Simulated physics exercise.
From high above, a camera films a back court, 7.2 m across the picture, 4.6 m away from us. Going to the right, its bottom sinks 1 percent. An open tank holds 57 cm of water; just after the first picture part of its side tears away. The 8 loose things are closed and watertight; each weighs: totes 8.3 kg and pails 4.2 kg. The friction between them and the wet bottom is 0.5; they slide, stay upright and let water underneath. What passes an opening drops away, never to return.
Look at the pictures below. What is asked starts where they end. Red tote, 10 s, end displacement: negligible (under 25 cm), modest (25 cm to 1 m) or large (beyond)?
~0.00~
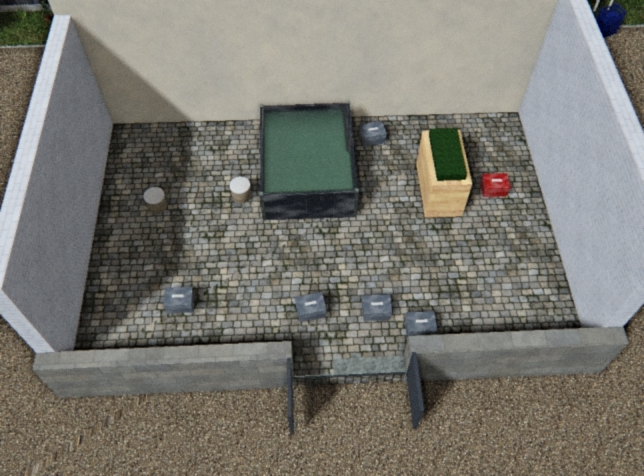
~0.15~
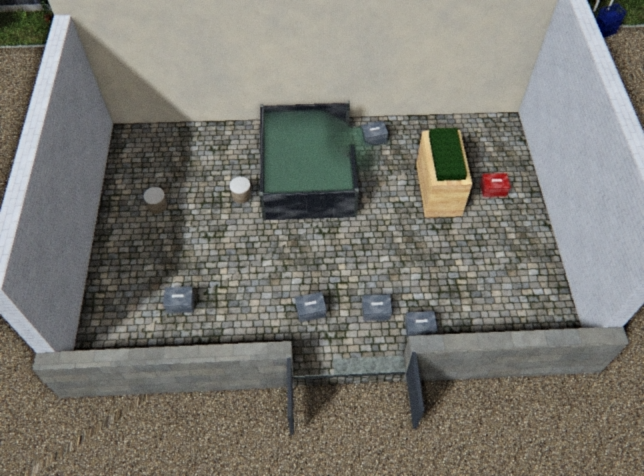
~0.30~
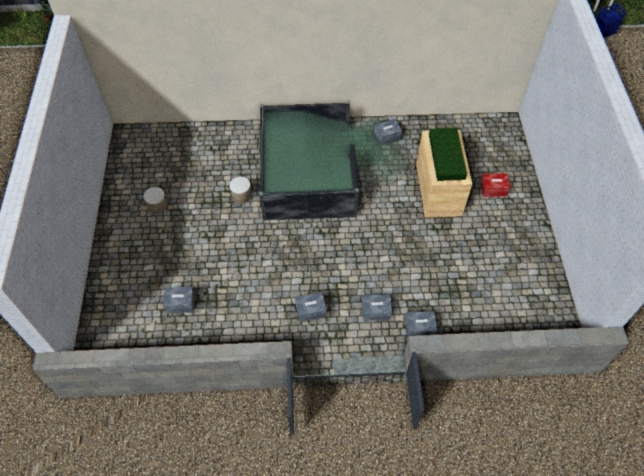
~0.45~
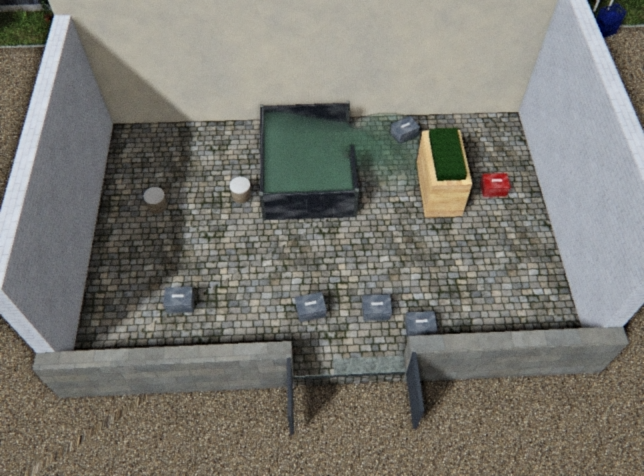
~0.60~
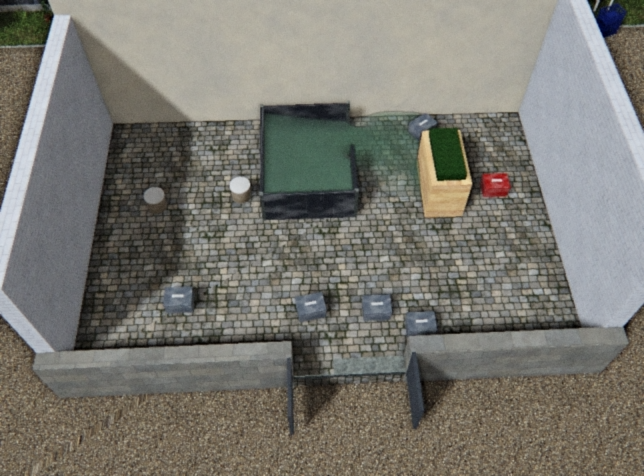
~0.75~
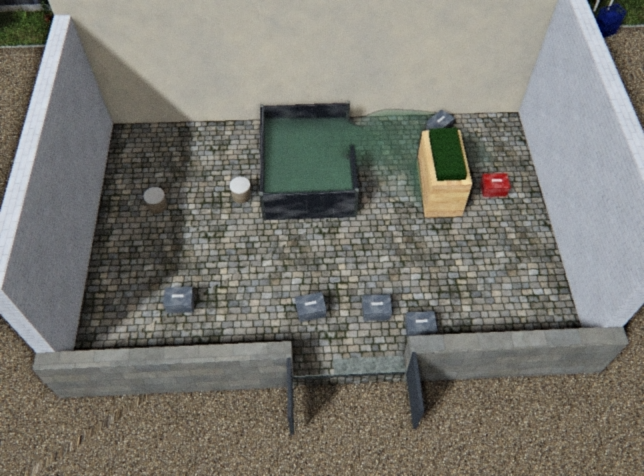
It moves a modest distance.
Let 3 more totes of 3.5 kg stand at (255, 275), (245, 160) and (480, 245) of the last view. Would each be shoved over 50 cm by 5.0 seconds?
First within, then within, then beyond.
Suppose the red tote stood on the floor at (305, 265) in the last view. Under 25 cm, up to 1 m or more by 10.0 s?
Outcome: It sits still.
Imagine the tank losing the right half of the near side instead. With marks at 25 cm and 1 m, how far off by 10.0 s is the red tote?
What happens next is that the red tote does not really budge.
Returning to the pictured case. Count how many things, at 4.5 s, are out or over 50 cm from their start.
The answer is 2.
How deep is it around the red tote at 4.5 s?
Roughly 3 cm at that moment.
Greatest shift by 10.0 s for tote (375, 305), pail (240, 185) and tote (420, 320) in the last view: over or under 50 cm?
The first topped the threshold, the second never reached the threshold, and the third topped the threshold.
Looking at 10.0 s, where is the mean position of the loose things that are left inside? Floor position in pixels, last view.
Mean position approx. (303, 262).
After 2.0 s the red tote is near (497, 181), 0.0 m from its start, aground; 0 of 8 are out; 1 afloat.
After 4.5 s the red tote is near (473, 198), 0.6 m from its start, aground; 0 of 8 are out; 2 afloat.
After 7.0 s the red tote is near (473, 198), 0.6 m from its start, aground; 0 of 8 are out; 0 afloat.
After 10.0 s the red tote is near (473, 198), 0.5 m from its start, aground; 0 of 8 are out; 0 afloat.
